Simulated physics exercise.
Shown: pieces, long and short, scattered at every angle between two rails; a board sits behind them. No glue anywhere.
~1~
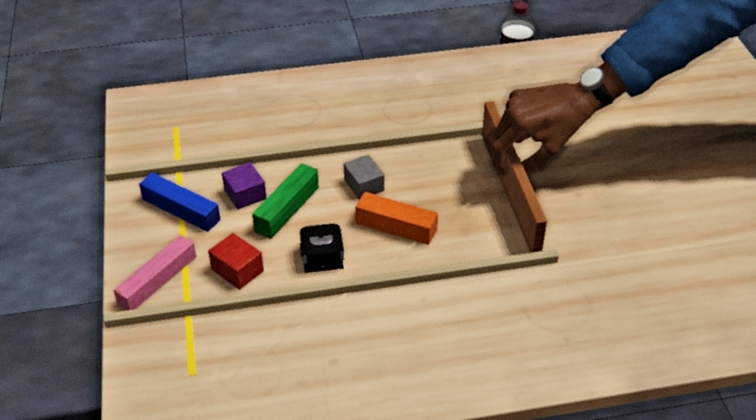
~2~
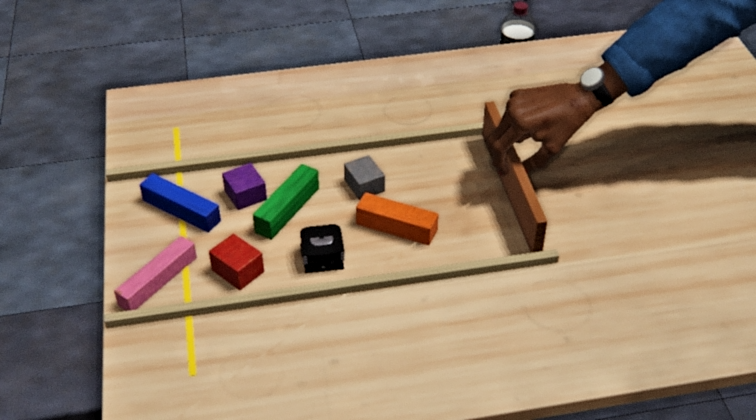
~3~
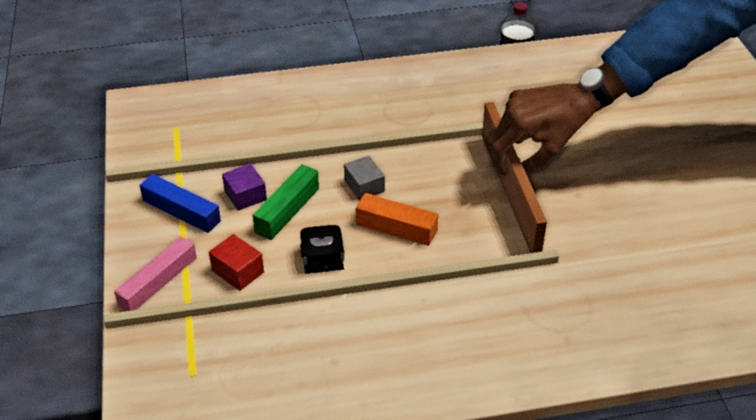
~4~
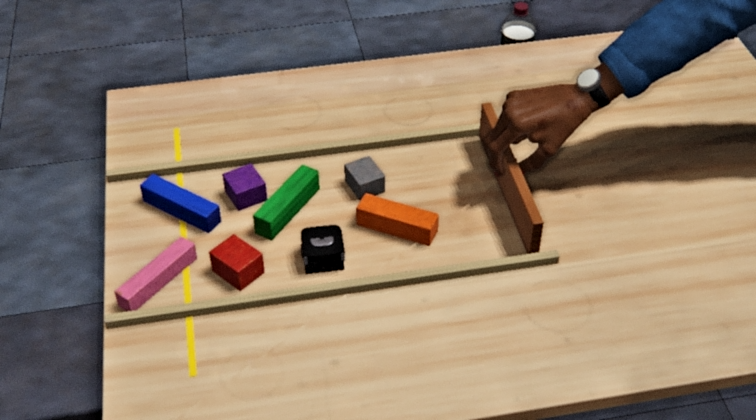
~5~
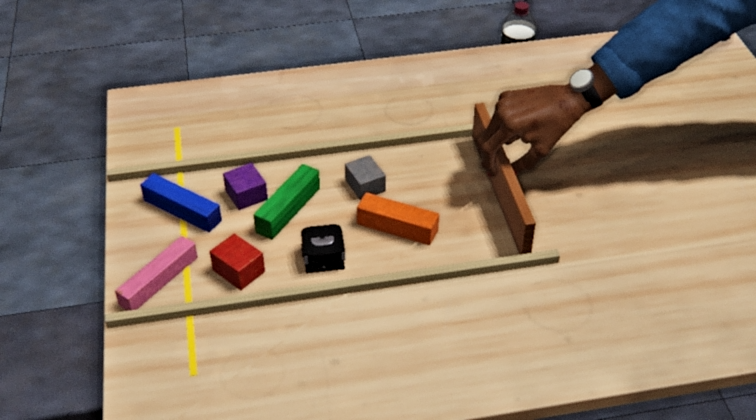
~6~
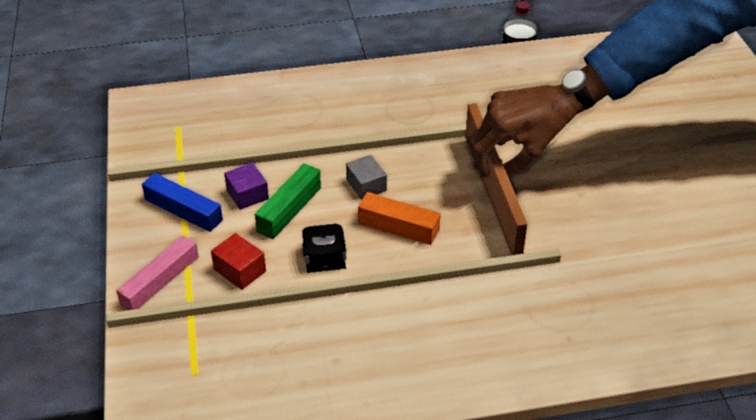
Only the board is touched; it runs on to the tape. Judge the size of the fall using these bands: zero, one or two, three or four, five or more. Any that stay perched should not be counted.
Fallen: A single one or a pair.
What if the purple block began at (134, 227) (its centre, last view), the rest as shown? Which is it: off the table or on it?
I reckon from there it drops down.
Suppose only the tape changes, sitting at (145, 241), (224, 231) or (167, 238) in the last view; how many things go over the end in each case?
Going through each try, you'd get 5, 0 and 3.
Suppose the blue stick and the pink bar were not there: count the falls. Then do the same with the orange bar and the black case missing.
The first count is 0 and the second is 1.
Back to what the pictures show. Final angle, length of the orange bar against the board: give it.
Close to 10°.
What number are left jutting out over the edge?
You'd get 2.
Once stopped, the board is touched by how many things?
At rest, 3 are in contact.
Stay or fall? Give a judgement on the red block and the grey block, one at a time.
Red block: Still on top; grey block: Still on top.
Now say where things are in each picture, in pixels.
In the first picture, pink bar (156, 273); blue stick (180, 202); red block (236, 261); board (512, 175); tape (183, 236).
In the second picture, blue stick (180, 203); board (512, 175).
In the third picture, red block (237, 262); purple block (244, 187).
In the fourth picture, pink bar (157, 274); green stick (287, 202).
In the fifth picture, blue stick (181, 203); black case (323, 249).
In the sixth picture, pink bar (159, 273); blue stick (182, 202); red block (239, 261); board (494, 177); tape (185, 236).
Soon after, none off yet; pink bar at rest near (159, 273); blue stick at rest near (182, 202); red block at rest near (239, 261).
After that, none off yet; pink bar at rest near (159, 273); blue stick at rest near (182, 202); red block moving near (234, 263).
And then, none off yet; pink bar displaced a little near (138, 274); blue stick displaced about its own width near (123, 201); red block displaced well along near (167, 282).
In the end, the number that fall off is one or two; gone, blue stick.
